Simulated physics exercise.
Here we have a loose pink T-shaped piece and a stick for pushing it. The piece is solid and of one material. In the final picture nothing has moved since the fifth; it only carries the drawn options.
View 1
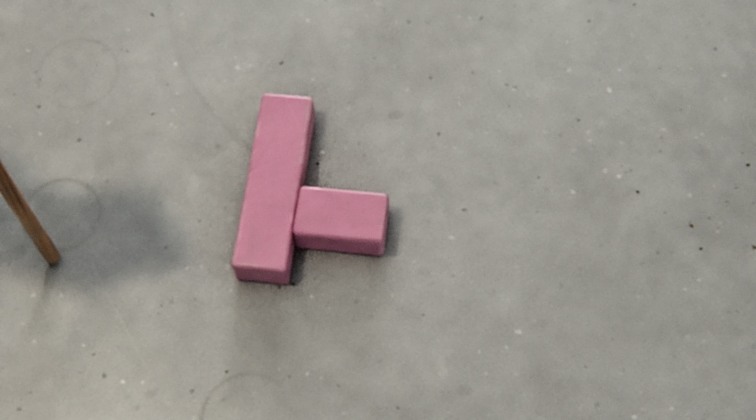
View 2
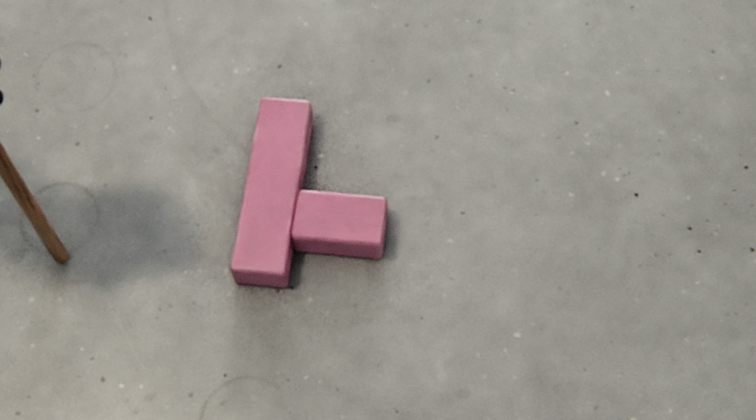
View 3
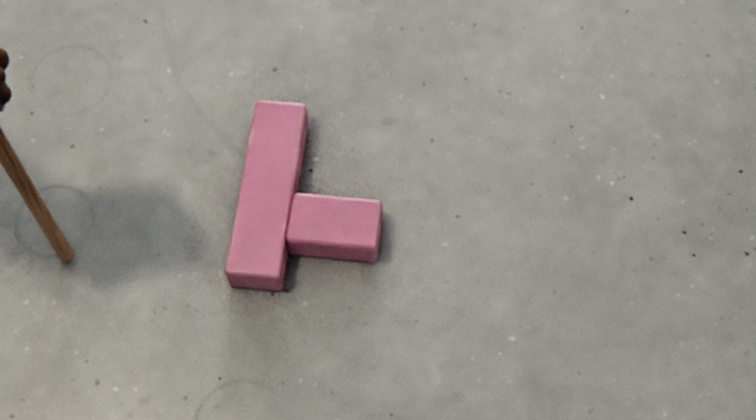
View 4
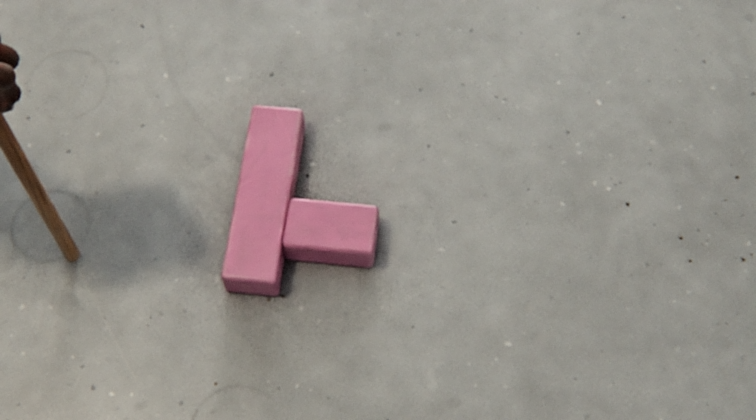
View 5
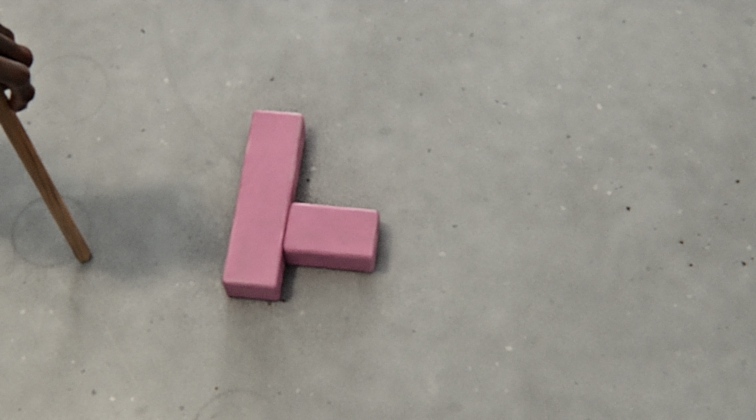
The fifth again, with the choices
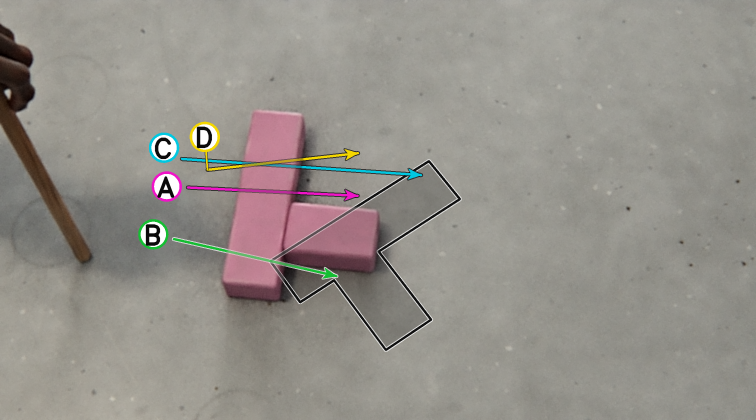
A dark hand came into view at the left, holding a wooden stick whose tip moved slightly right across the gray floor, while the pink T-shaped piece lay still, untouched, as the view shifted slightly.
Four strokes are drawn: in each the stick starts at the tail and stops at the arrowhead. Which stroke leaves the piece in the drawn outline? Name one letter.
Take A.
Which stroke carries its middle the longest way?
Stroke A.
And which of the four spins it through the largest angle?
That is C.
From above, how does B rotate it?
Anticlockwise.
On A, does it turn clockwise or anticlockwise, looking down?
Clockwise.
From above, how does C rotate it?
It turns clockwise.
On the marked copy, A from (188, 188) to (358, 196); B from (174, 239) to (336, 276); C from (182, 159) to (421, 175); D from (208, 170) to (358, 153).
With A. Early on, foot of the stick (250, 192), piece (276, 197).
Further on, foot of the stick (313, 195), piece (329, 207).
At the end, foot of the stick (358, 197), piece (363, 214); it fills the outline.
As for the rest, B leaves the piece out of the outline, at (323, 198); C leaves the piece out of the outline, at (352, 212); D leaves the piece out of the outline, at (327, 195).
